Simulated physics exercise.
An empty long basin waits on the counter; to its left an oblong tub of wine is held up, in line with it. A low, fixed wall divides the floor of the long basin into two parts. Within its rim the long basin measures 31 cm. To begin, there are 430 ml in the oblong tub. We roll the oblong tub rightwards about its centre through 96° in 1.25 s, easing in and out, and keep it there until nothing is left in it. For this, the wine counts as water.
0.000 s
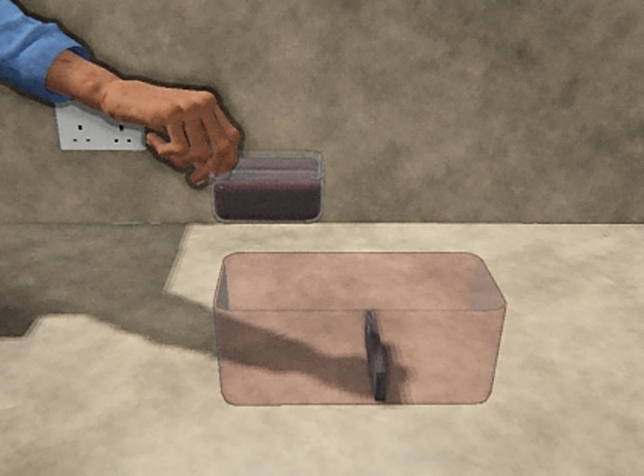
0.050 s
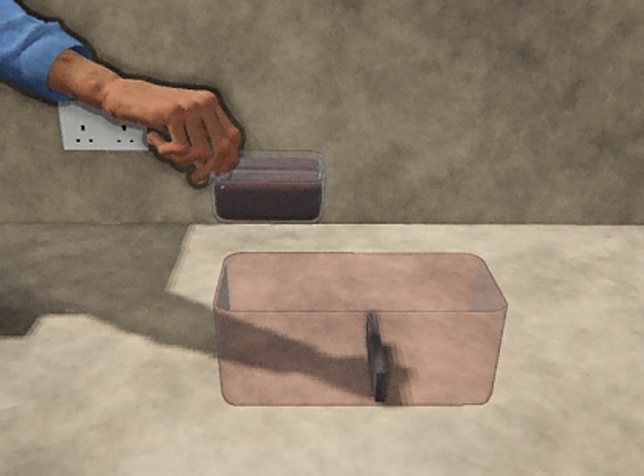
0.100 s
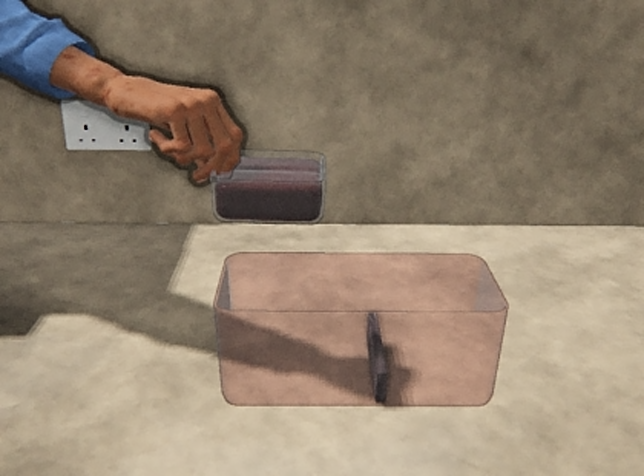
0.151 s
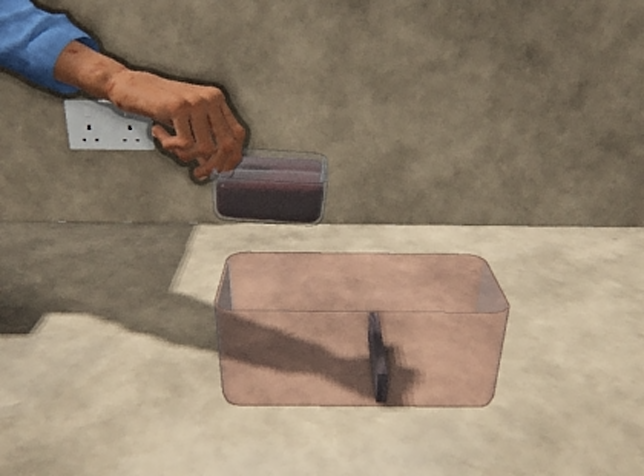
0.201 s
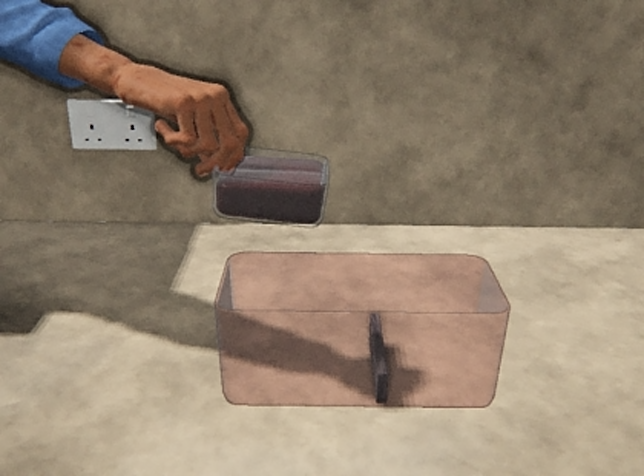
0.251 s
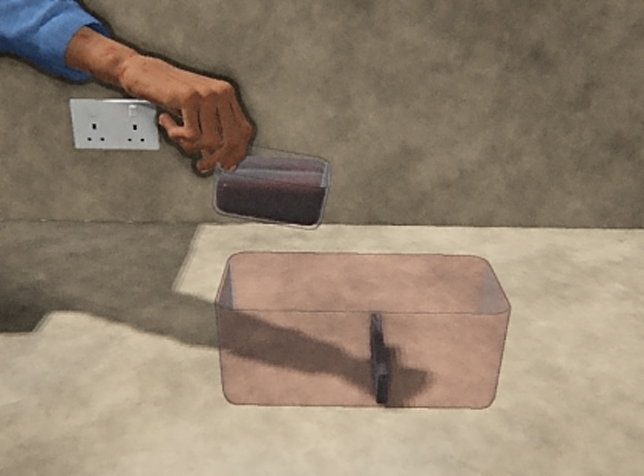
On a pale counter against a mottled wall, a hand from the left holds a small clear tub of dark red liquid above and behind an empty pinkish basin, then gradually tilts the tub slightly to the right.
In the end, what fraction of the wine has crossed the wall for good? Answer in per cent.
In the end about 52 per cent has crossed for good.
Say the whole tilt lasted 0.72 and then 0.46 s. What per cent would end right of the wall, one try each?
I'd say 45 percent on the first go, 25 percent on the next.
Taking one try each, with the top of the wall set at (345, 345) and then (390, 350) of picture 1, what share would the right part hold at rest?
In order, 70 and 25 per cent.
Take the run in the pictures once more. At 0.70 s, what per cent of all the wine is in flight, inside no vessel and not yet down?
Close to 34 per cent, I'd say.
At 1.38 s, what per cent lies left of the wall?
Roughly 46 percent.
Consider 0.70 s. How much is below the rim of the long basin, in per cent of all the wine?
About 24 per cent.
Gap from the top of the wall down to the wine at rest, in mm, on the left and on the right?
32 mm left, 26 mm right.
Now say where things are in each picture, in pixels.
It leans 0°; its right rim is at (323, 167); the wine meets the walls at (217, 170) and (321, 171); the long basin's rim runs from (220, 281) to (492, 281); the wall's top is at (375, 341), in the first frame.
It leans 0°; its right rim is at (323, 167); the wine meets the walls at (218, 170) and (322, 171), in the second frame.
It leans 2°; its right rim is at (325, 168); the wine meets the walls at (219, 170) and (323, 172), in the third frame.
It leans 3°; its right rim is at (326, 170); the wine meets the walls at (221, 169) and (324, 172), in the fourth frame.
It leans 6°; its right rim is at (327, 172); the wine meets the walls at (222, 169) and (326, 172), in the fifth frame.
It leans 9°; its right rim is at (328, 175); the wine meets the walls at (223, 169) and (327, 172), in the sixth frame.
Then, 0.70 s in, the tilt is 57° and 41 per cent is still to pour, 12 is left of the wall and 12 right of it.
Then, 1.03 s in, the tilt is 89° and 9 per cent is still to pour, 35 is left of the wall and 51 right of it.
Then, 1.38 s in, the tilt is 96° and 2 per cent is still to pour, 46 is left of the wall and 51 right of it.
Then, 1.75 s in, the tilt is 96° and 0 per cent is still to pour, 48 is left of the wall and 52 right of it.
Finally, 48 per cent lies left of the wall, 52 right of it and 0 outside.
